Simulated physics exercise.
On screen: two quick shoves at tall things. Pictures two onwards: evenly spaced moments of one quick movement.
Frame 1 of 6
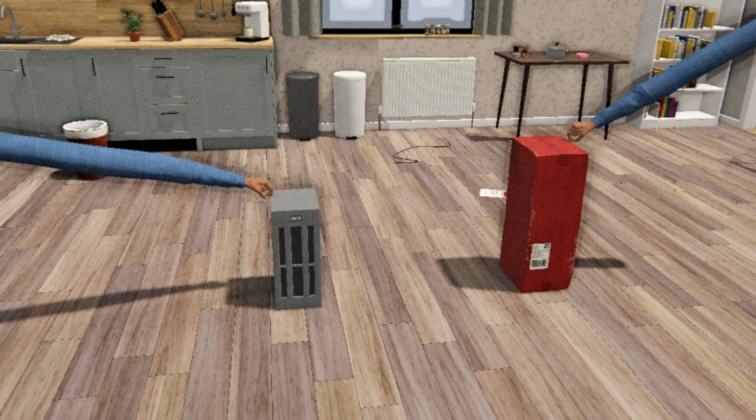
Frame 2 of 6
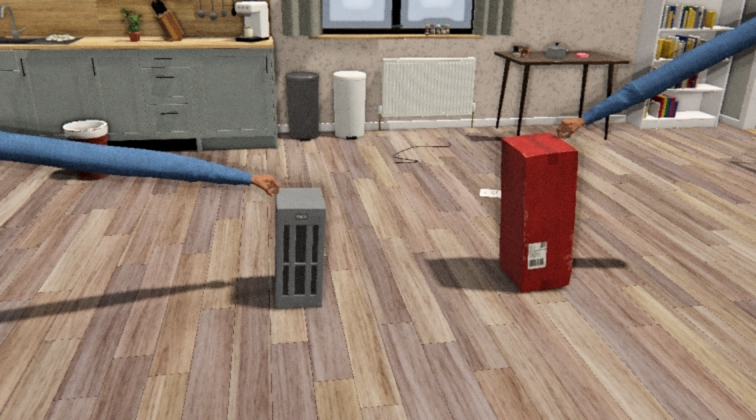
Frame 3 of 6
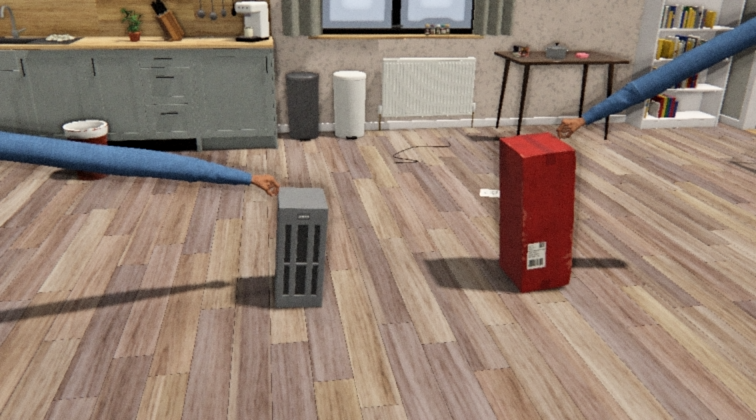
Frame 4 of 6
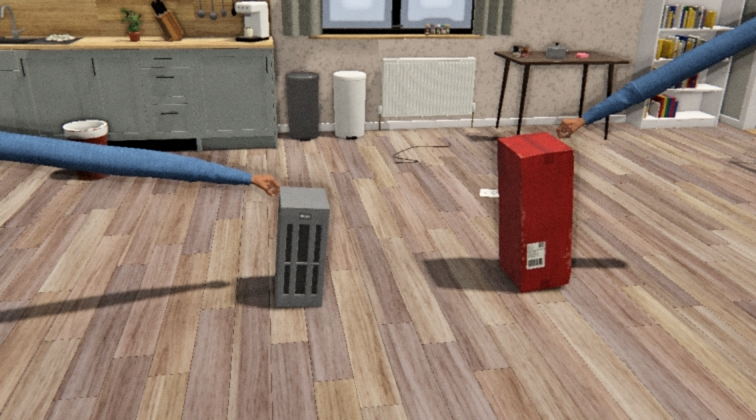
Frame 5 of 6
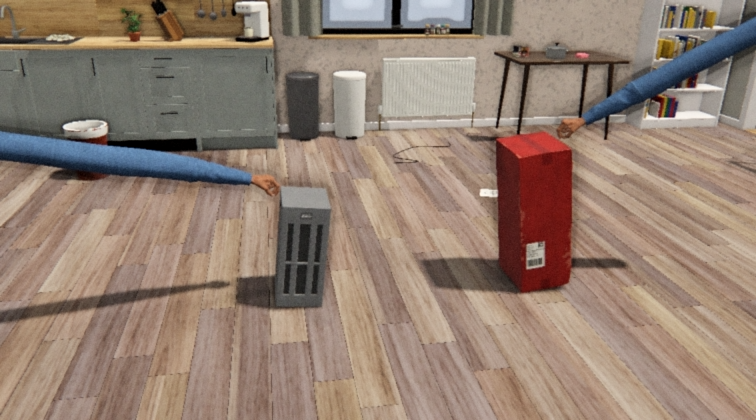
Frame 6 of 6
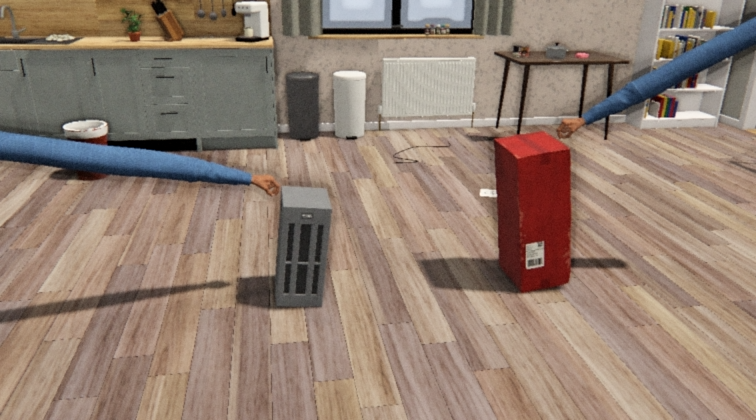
Red box leaning slightly left and grey crate tilting slightly right as two blue-sleeved arms push at their tops.
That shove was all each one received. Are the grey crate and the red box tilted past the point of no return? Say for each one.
Well, the grey crate recovers its balance, and as for the red box, it recovers its balance.
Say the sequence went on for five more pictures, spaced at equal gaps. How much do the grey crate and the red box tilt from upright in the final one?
Around 6° for the first and 10° for the second.
Then, 0.42 s on from there, grey crate upright near (296, 248); red box upright near (541, 214).
In the end, the grey crate settles on its feet, near (296, 249); the red box settles on its feet, near (542, 214).
